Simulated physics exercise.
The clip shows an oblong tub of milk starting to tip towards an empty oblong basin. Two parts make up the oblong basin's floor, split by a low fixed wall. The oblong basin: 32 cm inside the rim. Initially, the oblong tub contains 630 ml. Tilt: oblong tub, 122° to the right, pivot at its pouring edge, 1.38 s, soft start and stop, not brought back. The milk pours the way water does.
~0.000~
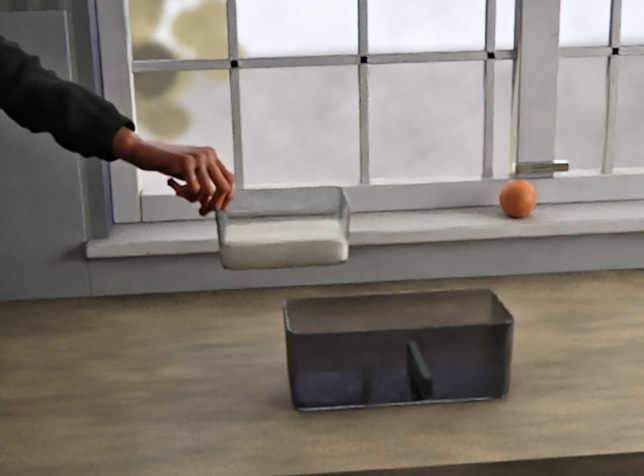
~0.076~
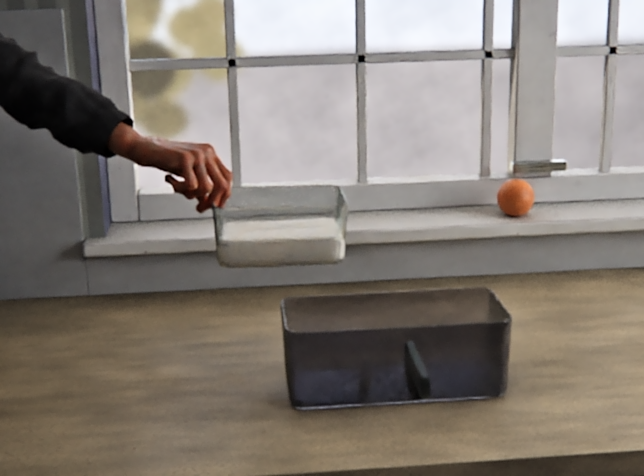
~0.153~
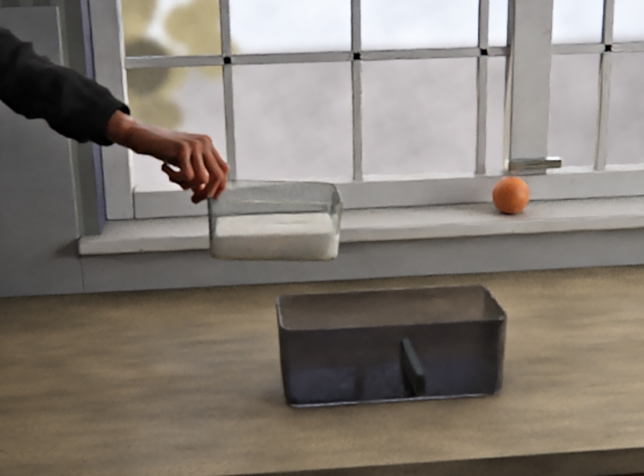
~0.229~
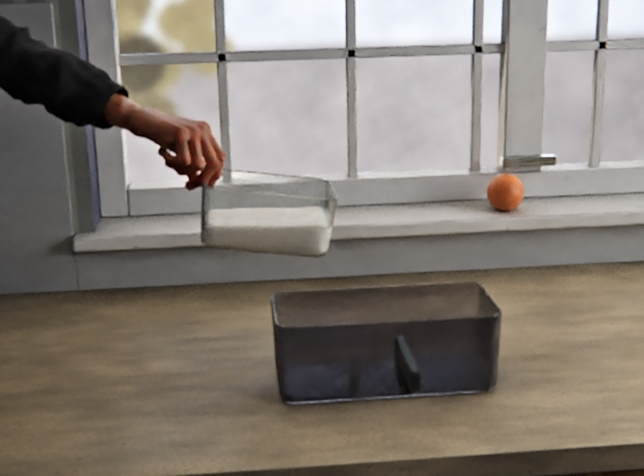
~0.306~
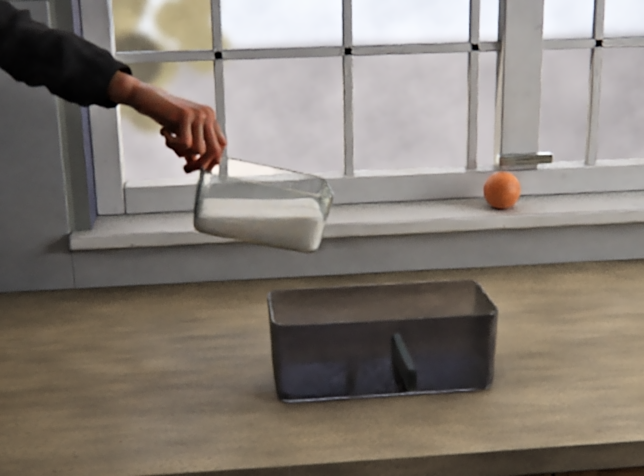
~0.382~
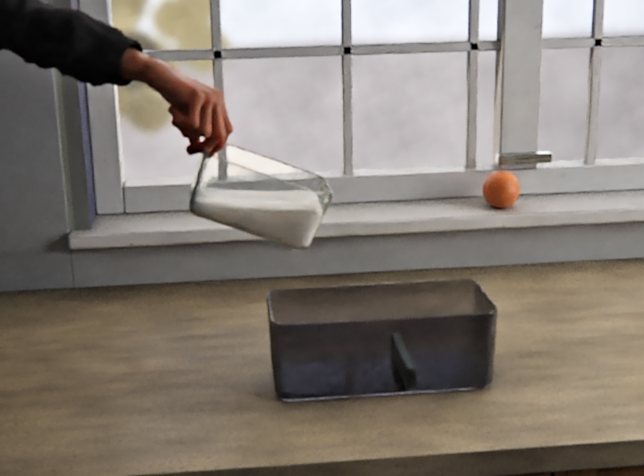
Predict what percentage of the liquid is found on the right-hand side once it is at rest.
About 73 % is on the right.
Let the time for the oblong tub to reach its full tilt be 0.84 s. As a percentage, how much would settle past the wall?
Result under that change: Approx. 55 %.
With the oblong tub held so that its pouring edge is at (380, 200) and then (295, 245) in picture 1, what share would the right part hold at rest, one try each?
The first try gives 85 percent and the second 15 percent.
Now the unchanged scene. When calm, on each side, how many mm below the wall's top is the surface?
The left side gives some 28 mm, the right side some 4 mm.
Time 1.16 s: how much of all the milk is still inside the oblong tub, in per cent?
About 4 % is still there.
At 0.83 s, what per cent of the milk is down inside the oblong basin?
10 %, roughly.
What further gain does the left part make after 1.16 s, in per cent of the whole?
It comes to some 10 per cent.
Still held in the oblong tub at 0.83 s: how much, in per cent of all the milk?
Roughly 48 percent.
By 0.83 s the tilt is 80° and 48 per cent is still to pour, 9 is left of the wall and 0 right of it.
By 1.16 s the tilt is 115° and 4 per cent is still to pour, 16 is left of the wall and 60 right of it.
By 1.51 s the tilt is 122° and 0 per cent is still to pour, 22 is left of the wall and 76 right of it.
By 1.88 s the tilt is 122° and 0 per cent is still to pour, 25 is left of the wall and 73 right of it.
At rest 25 per cent lies left of the wall, 73 right of it and 2 outside.
